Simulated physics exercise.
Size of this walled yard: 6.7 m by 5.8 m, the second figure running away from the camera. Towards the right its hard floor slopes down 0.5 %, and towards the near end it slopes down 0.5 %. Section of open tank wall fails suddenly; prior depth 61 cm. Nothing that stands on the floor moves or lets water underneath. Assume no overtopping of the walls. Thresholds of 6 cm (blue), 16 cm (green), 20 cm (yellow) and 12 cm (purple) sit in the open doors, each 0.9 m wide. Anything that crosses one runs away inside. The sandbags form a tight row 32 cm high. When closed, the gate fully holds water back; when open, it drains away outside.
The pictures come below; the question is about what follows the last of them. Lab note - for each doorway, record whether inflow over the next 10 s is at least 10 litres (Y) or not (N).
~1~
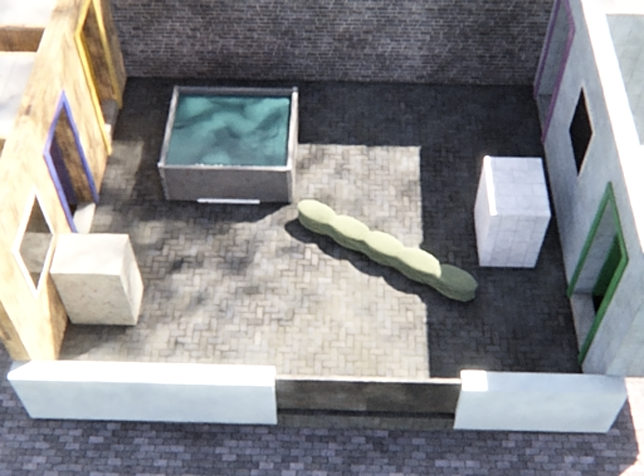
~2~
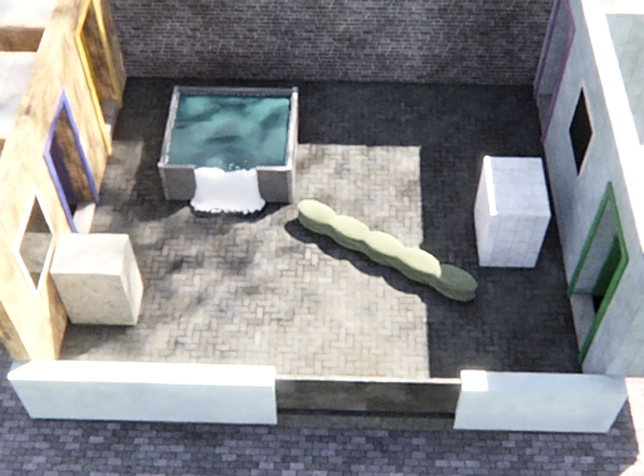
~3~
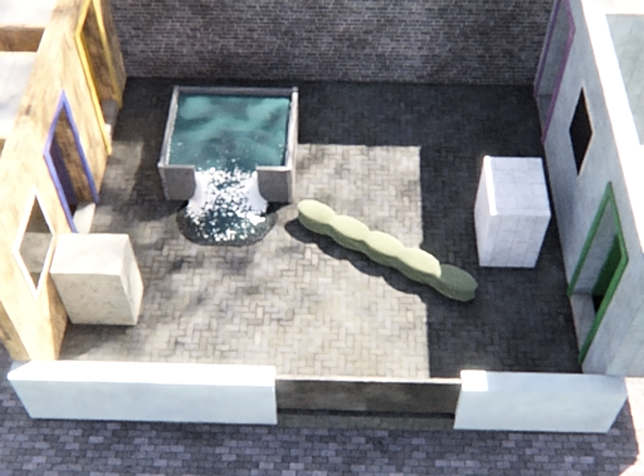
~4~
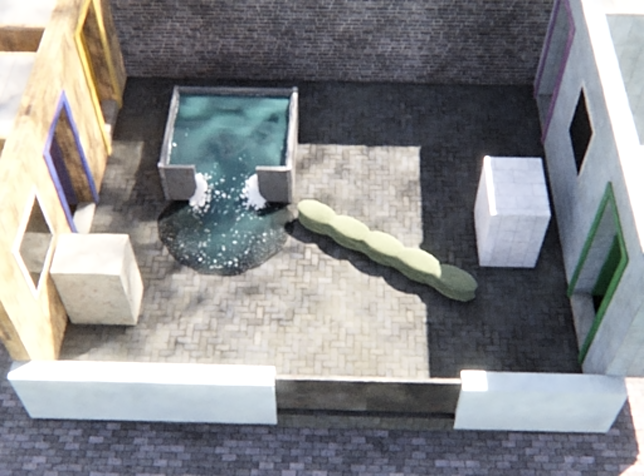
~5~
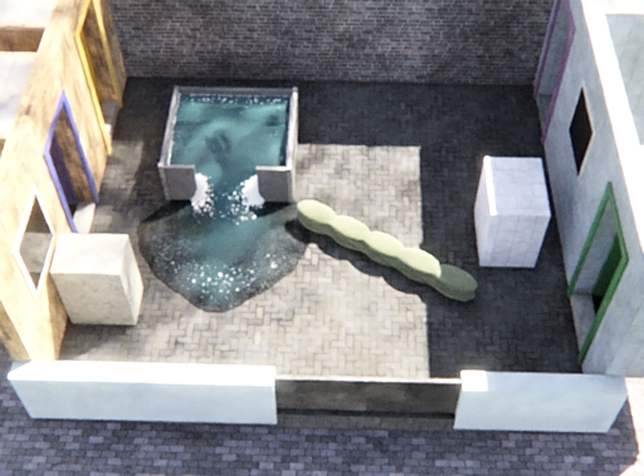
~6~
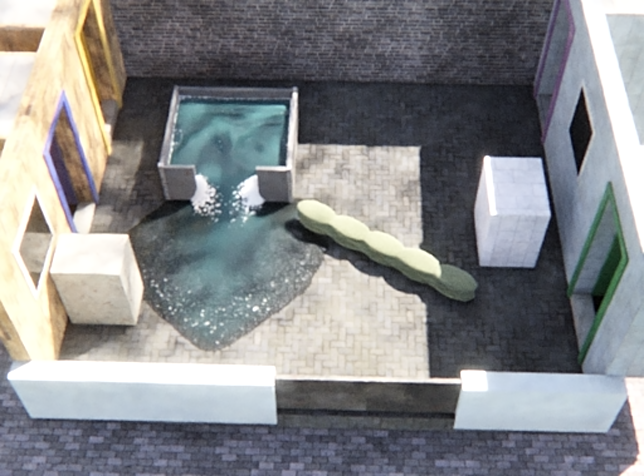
At the blue door the limit will not be outstripped; at the green door the limit will not be outstripped; at the yellow door the limit will not be outstripped; at the purple door the limit will not be outstripped.
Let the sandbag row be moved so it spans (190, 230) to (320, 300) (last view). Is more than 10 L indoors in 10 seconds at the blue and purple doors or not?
At the blue door the limit is exceeded, and at the purple door it is not reached.
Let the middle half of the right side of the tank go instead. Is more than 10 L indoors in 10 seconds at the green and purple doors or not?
Versus the limit - green: Within, purple: Exceeded.
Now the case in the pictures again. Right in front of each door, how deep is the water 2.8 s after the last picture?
Depths in centimetres - blue: 4, green: 7, yellow: 1, purple: 0.
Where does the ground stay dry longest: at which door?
It's the purple door that comes last.
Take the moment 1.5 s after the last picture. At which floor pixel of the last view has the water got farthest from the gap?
I'd put it near pixel (484, 402) of the last picture.
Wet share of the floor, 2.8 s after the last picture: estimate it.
Around 50 per cent.
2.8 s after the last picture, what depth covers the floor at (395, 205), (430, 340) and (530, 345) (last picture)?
Around 0 cm, 6 cm and 4 cm, in the order given.
Then, 0.7 s after the last picture water covers 25 % of the floor and is deepest (31 cm) near (232, 206); blue door not reached, green door not reached, yellow door not reached, purple door not reached.
Then, 1.5 s after the last picture water covers 35 % of the floor and is deepest (26 cm) near (51, 390); blue door 6 cm at the sill, 0 L in, green door not reached, yellow door not reached, purple door not reached.
Then, 2.8 s after the last picture water covers 50 % of the floor and is deepest (22 cm) near (66, 329); blue door 4 cm at the sill, 1 L in, green door 7 cm at the sill, 0 L in, yellow door 1 cm at the sill, 0 L in, purple door not reached.
Then, 5.3 s after the last picture water covers 60 % of the floor and is deepest (18 cm) near (587, 405); blue door 4 cm at the sill, 1 L in, green door 13 cm at the sill, 0 L in, yellow door 2 cm at the sill, 0 L in, purple door 2 cm at the sill, 0 L in.
Then, 9.3 s after the last picture water covers 90 % of the floor and is deepest (12 cm) near (525, 273); blue door 3 cm at the sill, 1 L in, green door 12 cm at the sill, 0 L in, yellow door 3 cm at the sill, 0 L in, purple door 4 cm at the sill, 0 L in.
